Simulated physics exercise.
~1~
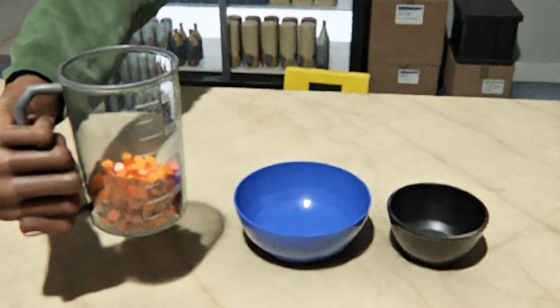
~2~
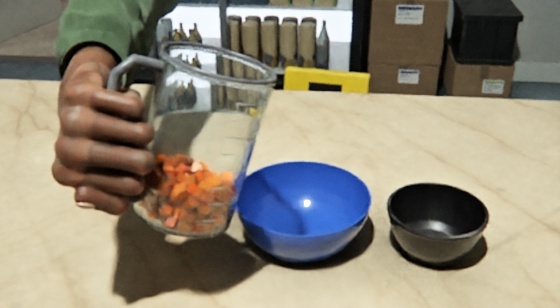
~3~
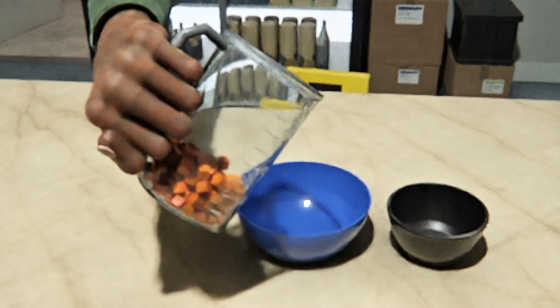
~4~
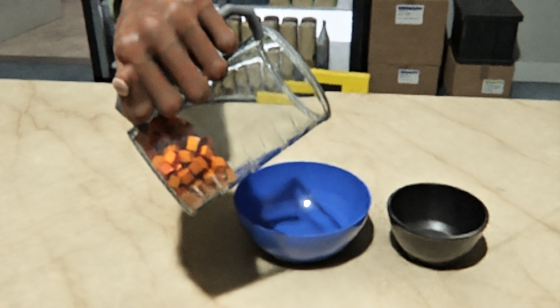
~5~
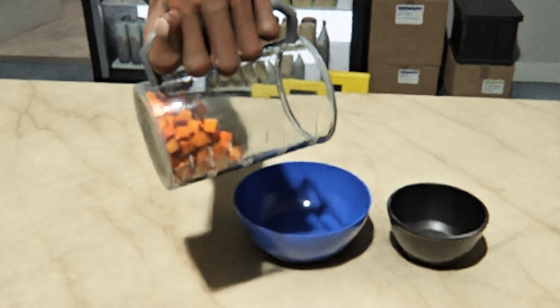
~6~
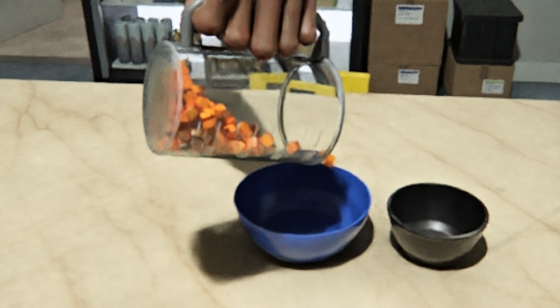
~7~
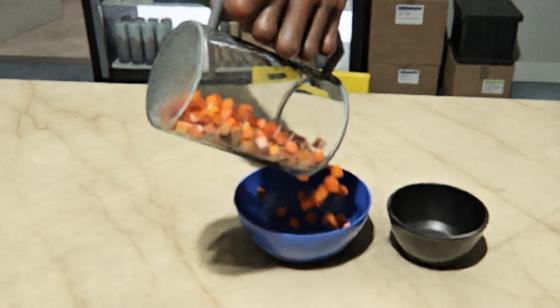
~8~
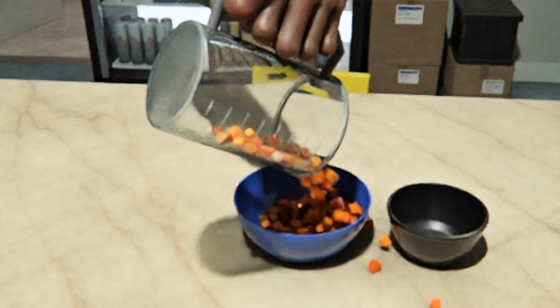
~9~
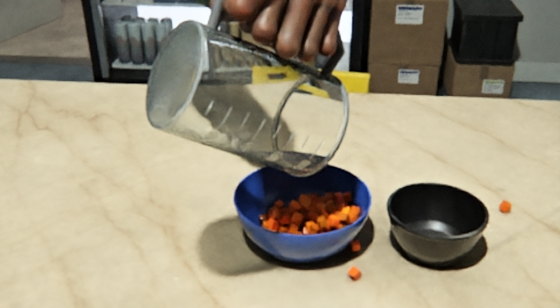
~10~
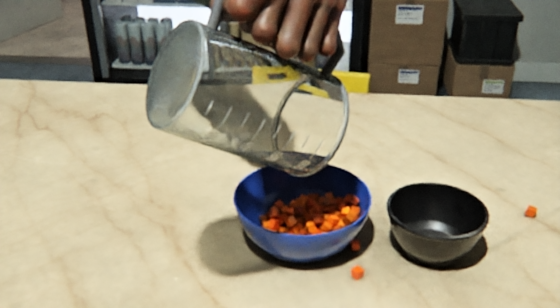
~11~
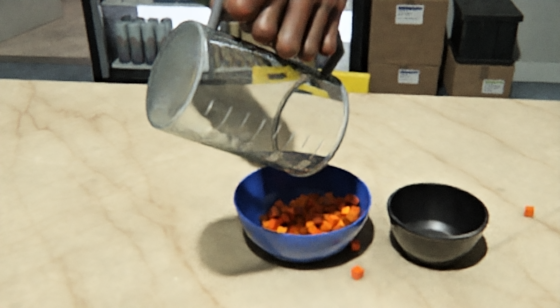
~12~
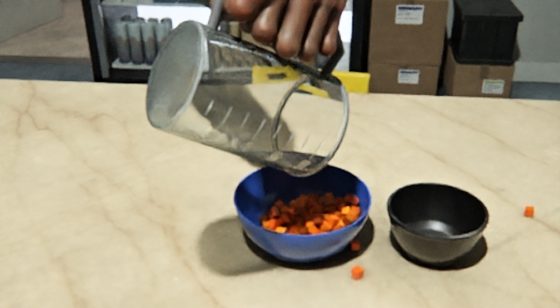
On a pale counter, a hand tips carrot cubes into a blue bowl, spilling a few.
